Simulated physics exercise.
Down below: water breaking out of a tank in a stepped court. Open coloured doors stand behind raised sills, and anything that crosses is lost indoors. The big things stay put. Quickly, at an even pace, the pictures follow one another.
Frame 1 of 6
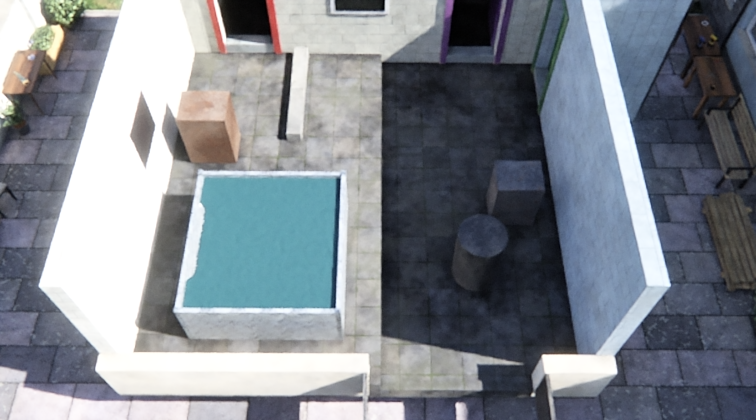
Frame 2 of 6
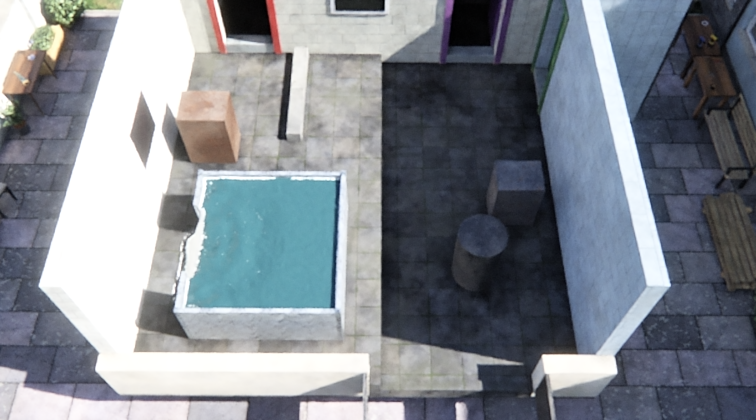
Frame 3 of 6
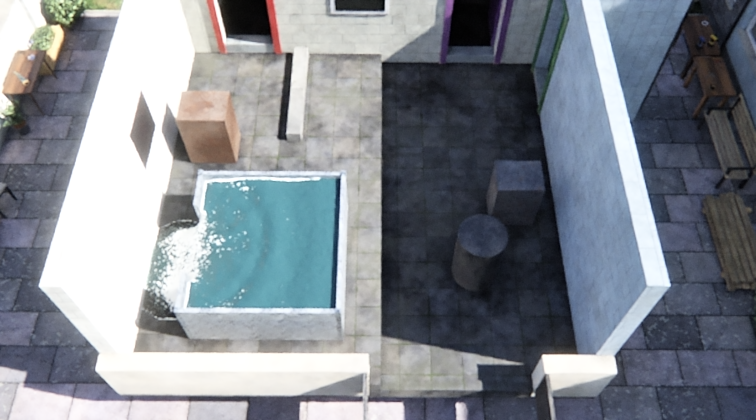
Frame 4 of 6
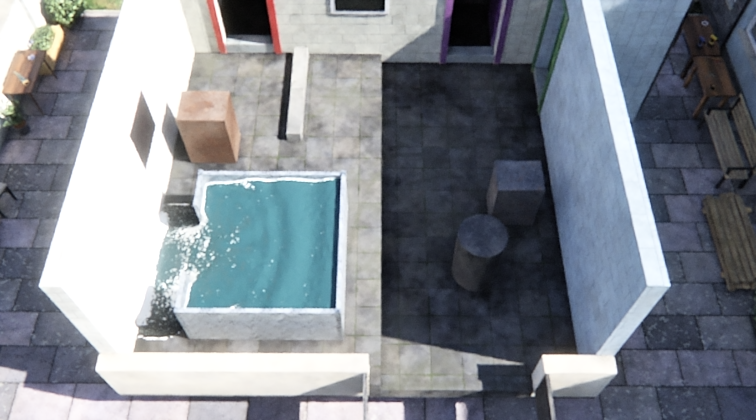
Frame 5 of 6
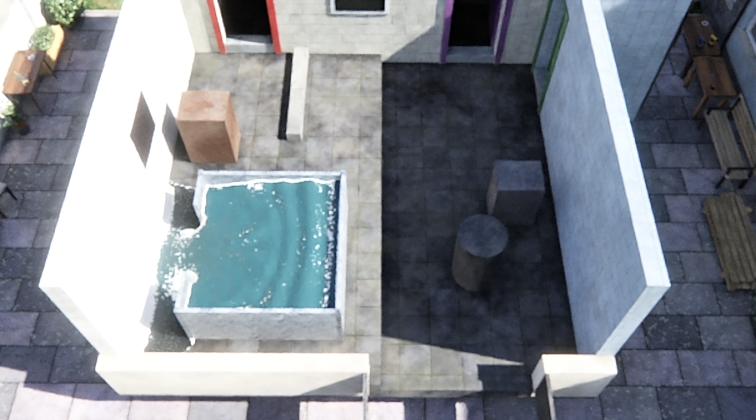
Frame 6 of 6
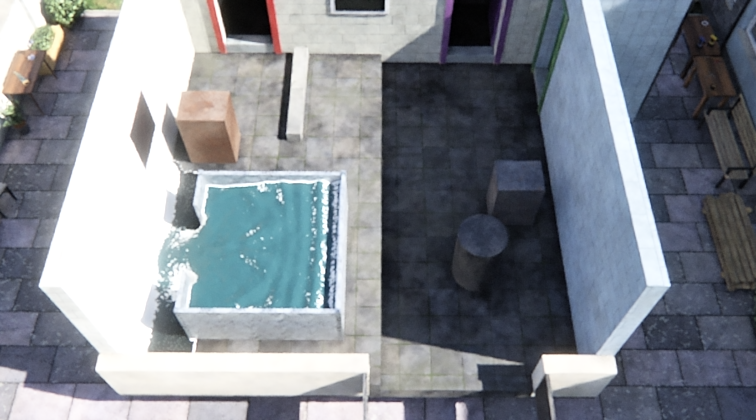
Water broke through the left side of a full tank in a walled court and splashed out in white spray against the nearby wall, while ripples and foam spread across the tank's blue-green surface.
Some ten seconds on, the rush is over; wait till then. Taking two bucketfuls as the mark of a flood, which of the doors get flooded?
The purple door stays below the mark, the green door stays below the mark, the red door stays below the mark.
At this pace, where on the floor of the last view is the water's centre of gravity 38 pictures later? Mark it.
I reckon somewhere around (312, 219).
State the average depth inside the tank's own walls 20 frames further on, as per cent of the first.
42 per cent or thereabouts.
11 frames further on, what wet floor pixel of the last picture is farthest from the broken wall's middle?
Estimated pixel: (531, 374).
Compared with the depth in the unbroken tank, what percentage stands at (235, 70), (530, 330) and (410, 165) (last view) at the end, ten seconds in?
Approx. values, in order: 12 %, 14 %, 12 %.
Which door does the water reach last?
The door marked purple.
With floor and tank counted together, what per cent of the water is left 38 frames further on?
94 % or so.
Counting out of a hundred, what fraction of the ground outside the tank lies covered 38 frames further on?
It comes to 80 per cent.
A moment on, water covers 20 % of the floor; the purple door not reached, the green door not reached, the red door not reached.
Next, water covers 40 % of the floor; the purple door not reached, the green door not reached, the red door wet at the sill, nothing in.
Then, water covers 70 % of the floor; the purple door not reached, the green door not reached, the red door under two buckets in.
Later, water covers 80 % of the floor; the purple door wet at the sill, nothing in, the green door wet at the sill, nothing in, the red door under two buckets in.
In the end, water covers 85 % of the floor; the purple door wet at the sill, nothing in, the green door under two buckets in, the red door under two buckets in.
